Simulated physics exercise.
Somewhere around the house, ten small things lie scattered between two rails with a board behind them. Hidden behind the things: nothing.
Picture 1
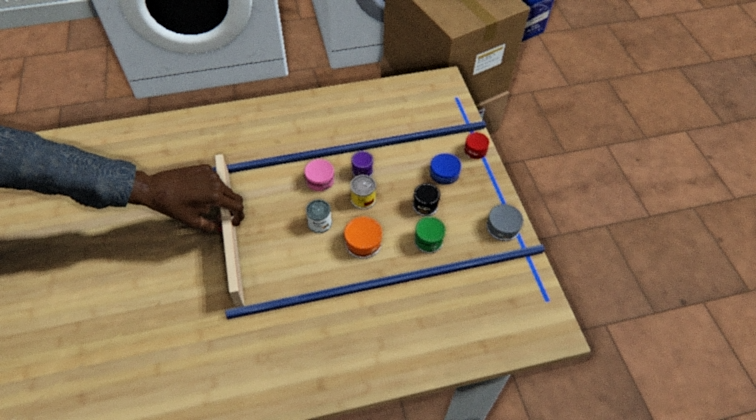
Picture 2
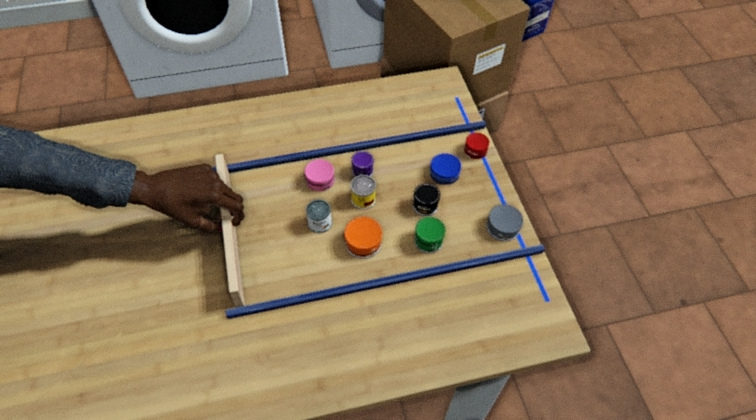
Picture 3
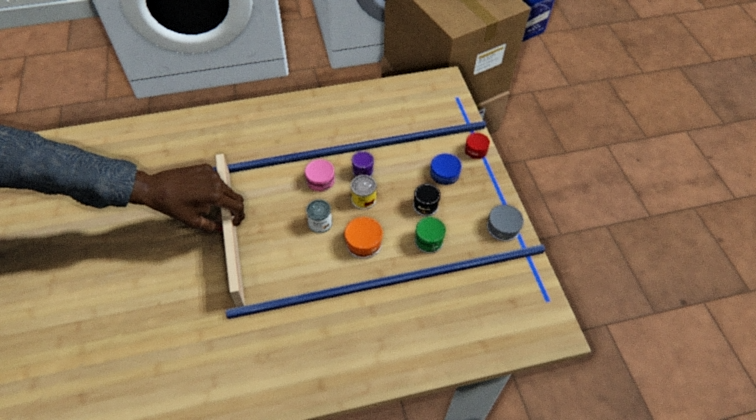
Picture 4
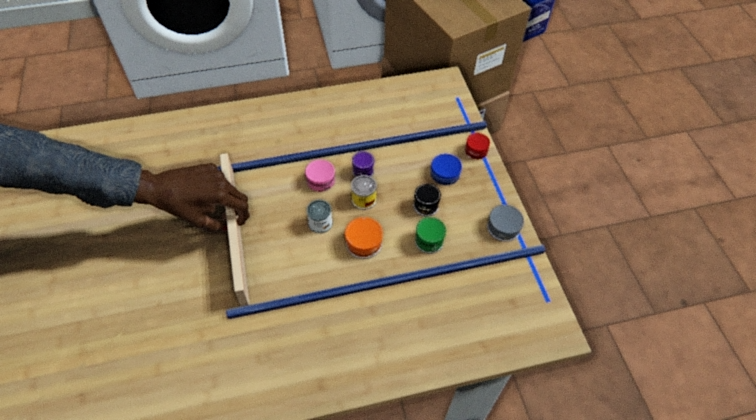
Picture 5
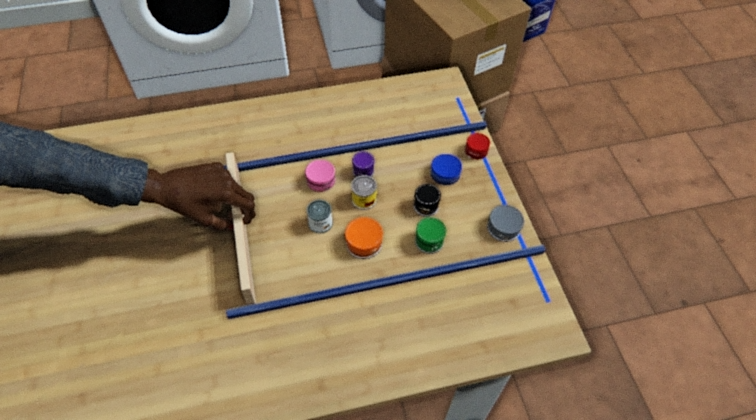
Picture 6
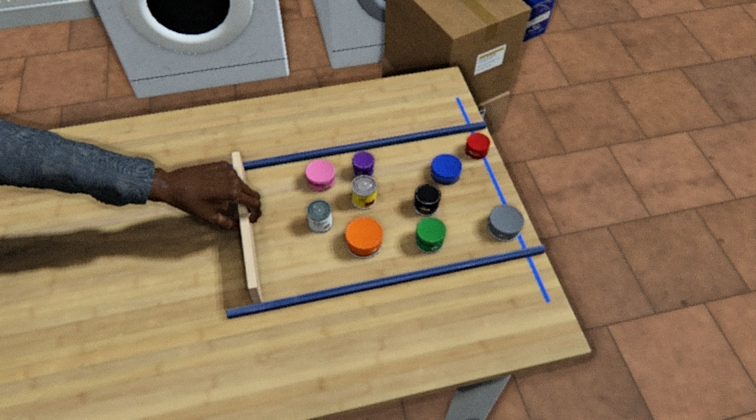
A hand held a wooden board upright between two dark rails on a table, then slid it slightly to the right toward the scattered colourful little pots, which stayed where they were.
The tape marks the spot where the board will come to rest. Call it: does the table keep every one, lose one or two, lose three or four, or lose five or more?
It loses five or more.
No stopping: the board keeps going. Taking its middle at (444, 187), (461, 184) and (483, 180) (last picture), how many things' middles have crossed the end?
It comes out as 0, then 0, then 4.
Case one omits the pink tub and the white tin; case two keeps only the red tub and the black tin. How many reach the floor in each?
That gives 3 in the first case, then 3 in the second.
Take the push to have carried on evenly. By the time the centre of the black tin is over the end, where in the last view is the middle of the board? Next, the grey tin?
(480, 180) and (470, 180), more or less.
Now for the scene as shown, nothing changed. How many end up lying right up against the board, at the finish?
At rest, 5 are in contact.
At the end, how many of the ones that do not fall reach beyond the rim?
I get 5.
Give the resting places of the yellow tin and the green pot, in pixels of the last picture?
First object: (504, 164); second object: (536, 231).
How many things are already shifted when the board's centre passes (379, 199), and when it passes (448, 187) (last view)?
The first number is 6, the next one 10.
A little later, none off yet; red tub at rest near (478, 146); grey tin at rest near (506, 223); blue tub at rest near (446, 170).
Next, none off yet; red tub shifted about its own width near (493, 142); grey tin shifted a little near (522, 222); blue tub shifted about its own width near (485, 161).
When it is over, the number that fall off is five or more; down, purple pot, black tin, blue tub, grey tin and red tub.
